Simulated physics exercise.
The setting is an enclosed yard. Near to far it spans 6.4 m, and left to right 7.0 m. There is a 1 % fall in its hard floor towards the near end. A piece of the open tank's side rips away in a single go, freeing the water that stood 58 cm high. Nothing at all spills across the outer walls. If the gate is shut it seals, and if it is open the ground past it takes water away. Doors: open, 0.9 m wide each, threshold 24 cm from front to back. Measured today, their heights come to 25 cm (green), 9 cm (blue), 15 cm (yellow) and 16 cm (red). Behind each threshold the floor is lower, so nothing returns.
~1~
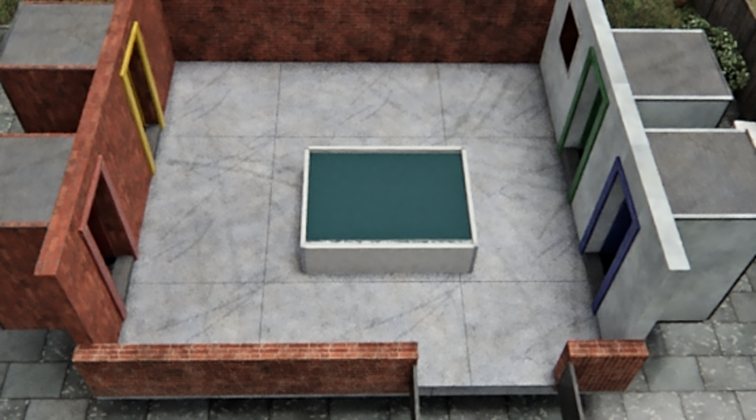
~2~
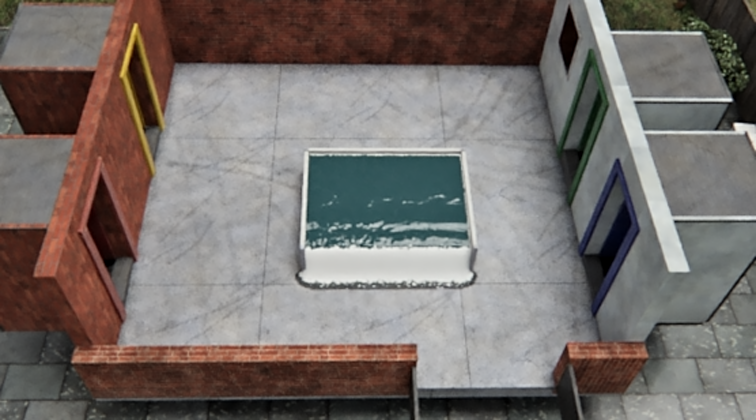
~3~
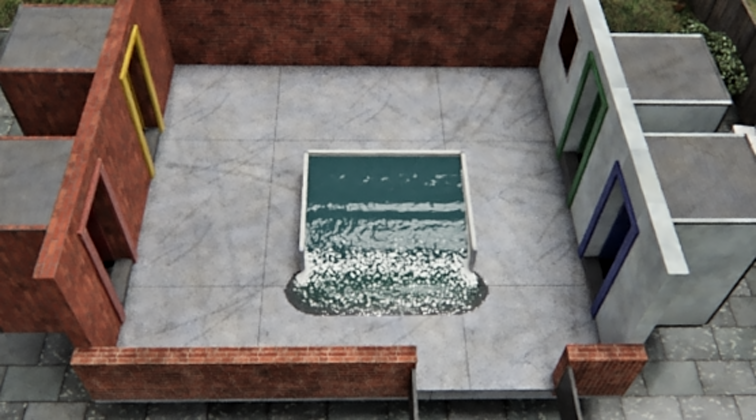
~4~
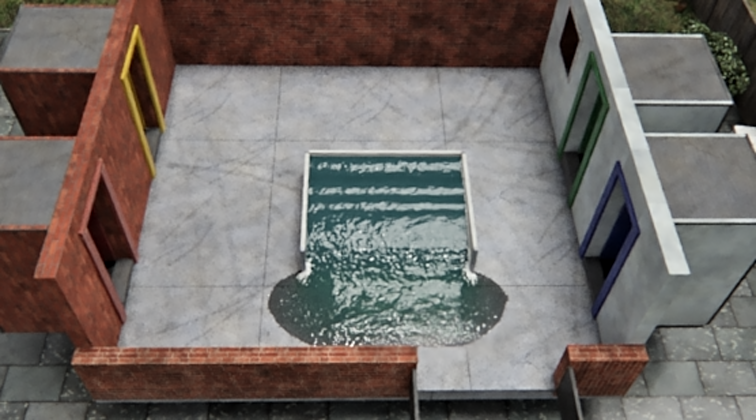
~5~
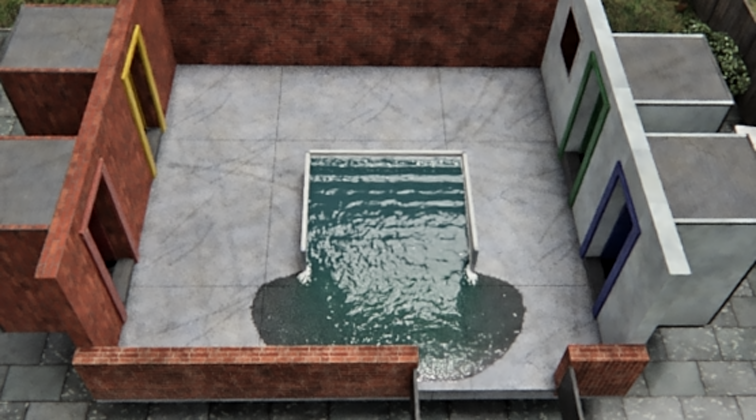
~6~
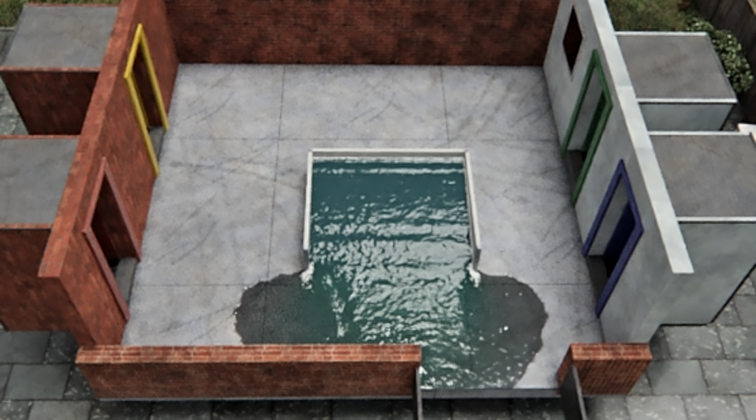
Walled yard with a raised open tank, its near side giving way and dark green water pouring out, spreading across the grey floor.
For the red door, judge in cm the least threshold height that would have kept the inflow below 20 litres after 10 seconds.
A threshold of about 13.5 cm.
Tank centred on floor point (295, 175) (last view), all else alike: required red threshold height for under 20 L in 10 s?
In this case, 14.0 cm or so.
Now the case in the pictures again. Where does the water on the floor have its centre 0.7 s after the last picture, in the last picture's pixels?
Look at about (382, 274) in the last view.
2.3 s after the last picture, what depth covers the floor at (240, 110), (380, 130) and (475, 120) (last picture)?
Approx. 0 / 0 / 0 cm.
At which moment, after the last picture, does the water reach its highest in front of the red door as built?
Approximately 2.4 s.
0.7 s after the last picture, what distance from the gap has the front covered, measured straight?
Distance from gap: Approx. 3.6 m.
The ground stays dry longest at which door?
Answer: Green.
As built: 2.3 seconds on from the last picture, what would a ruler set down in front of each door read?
Centimetres: Green = 0, blue = 2, yellow = 0, red = 19.
Then, 0.7 s after the last picture water covers 20 % of the floor, deepest (43 cm) near (375, 373); it has not reached the red door.
Then, 2.3 s after the last picture water covers 30 % of the floor, deepest (31 cm) near (116, 374); 19 cm at the red door, 1 litre in over its 16 cm threshold.
Then, 9.3 s after the last picture water covers 95 % of the floor, deepest (6 cm) near (237, 137); 4 cm at the red door, 8 litres in over its 16 cm threshold.
At the red door as built, the water peaked near 19 cm, 2.3 s after the last picture.
With a threshold of 11 cm, 37 litres would have come in within the 10 s; with 14.5 cm, 14 litres. So under 20 litres takes about 13.5 cm.
